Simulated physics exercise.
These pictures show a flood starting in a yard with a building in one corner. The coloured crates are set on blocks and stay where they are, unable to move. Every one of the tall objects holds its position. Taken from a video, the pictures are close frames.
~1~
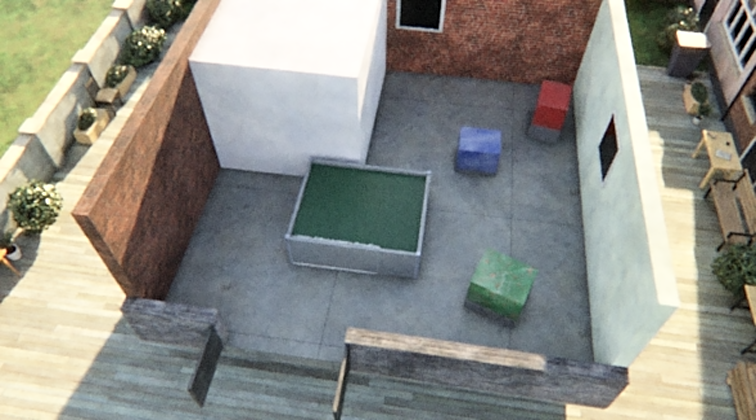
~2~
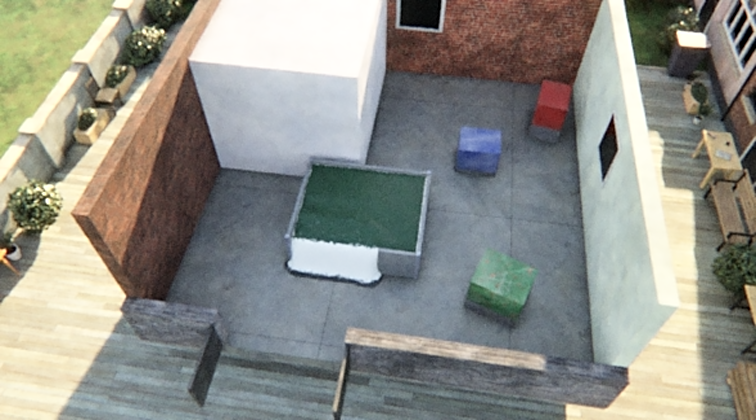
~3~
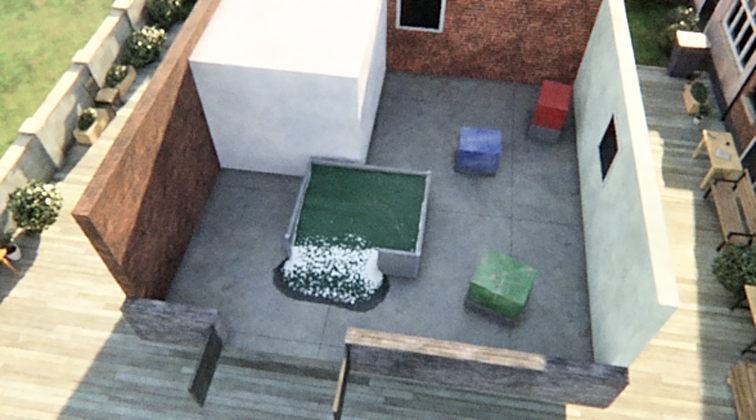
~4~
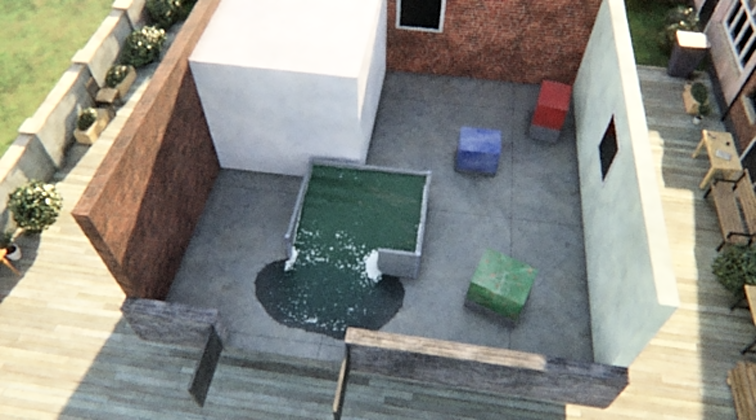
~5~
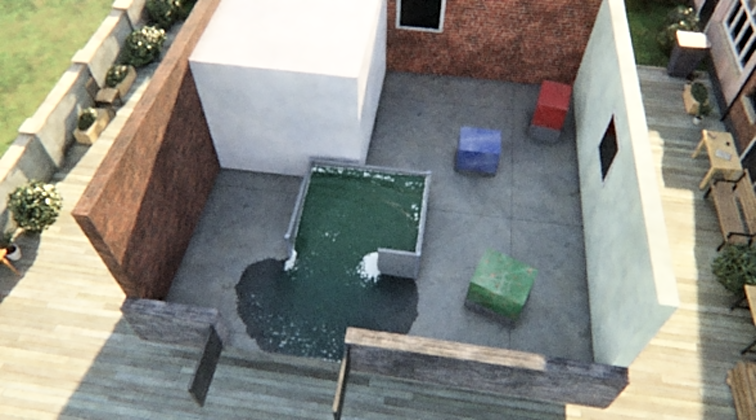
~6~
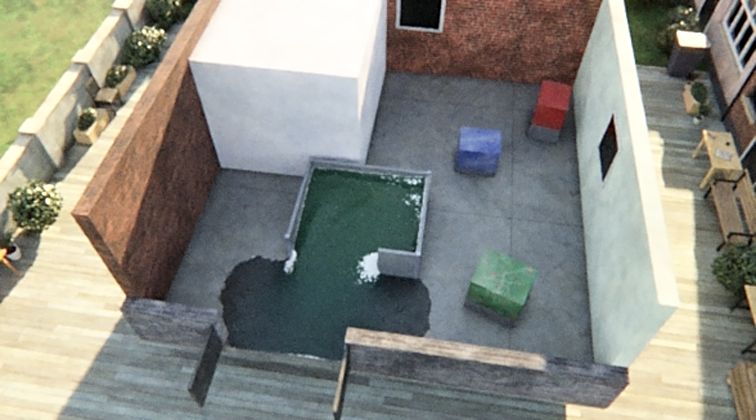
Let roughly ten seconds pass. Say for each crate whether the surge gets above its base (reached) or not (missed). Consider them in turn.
In order: The blue crate is saved. The green crate is saved. The red crate is saved.
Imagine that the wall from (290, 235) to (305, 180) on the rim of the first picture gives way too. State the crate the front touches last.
My pick is the one in red.
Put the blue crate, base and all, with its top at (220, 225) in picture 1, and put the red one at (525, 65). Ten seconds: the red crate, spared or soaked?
As for the red crate, it keeps clear.
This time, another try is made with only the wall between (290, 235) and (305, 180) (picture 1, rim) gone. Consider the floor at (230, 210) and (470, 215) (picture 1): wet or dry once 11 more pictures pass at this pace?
First spot inundated, second spot left untouched.
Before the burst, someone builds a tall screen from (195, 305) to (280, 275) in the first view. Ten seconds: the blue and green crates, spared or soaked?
Well, the blue crate stays untouched and the green crate stays untouched then.
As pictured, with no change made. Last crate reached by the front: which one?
Pick: The crate marked red.
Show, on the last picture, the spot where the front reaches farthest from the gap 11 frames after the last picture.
Estimated pixel: (592, 383).
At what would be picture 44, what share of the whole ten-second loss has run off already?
Around 85 per cent.
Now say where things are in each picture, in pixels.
In the first frame, the open tank at (361, 207) is whole and still.
In the second frame, the front is at (290, 266), out from the gap at (335, 259).
In the third frame, the front is at (279, 280), out from the gap at (335, 260).
In the fourth frame, water pours out at (335, 260) and has run to (261, 293).
In the fifth frame, water pours out at (335, 260) and has run to a hidden place.
In the sixth frame, water pours out at (335, 260) and has run to a hidden place.
A moment on, water covers 15 % of the floor; the blue crate not reached, the green crate not reached, the red crate not reached.
Next, water covers 25 % of the floor; the blue crate not reached, the green crate water round its plinth, the red crate not reached.
Then, water covers 35 % of the floor; the blue crate not reached, the green crate water round its plinth, the red crate not reached.
Later, water covers 50 % of the floor; the blue crate not reached, the green crate water round its plinth, the red crate not reached.
In the end, water covers 60 % of the floor; the blue crate stayed above the water, the green crate stayed above the water, the red crate stayed above the water.
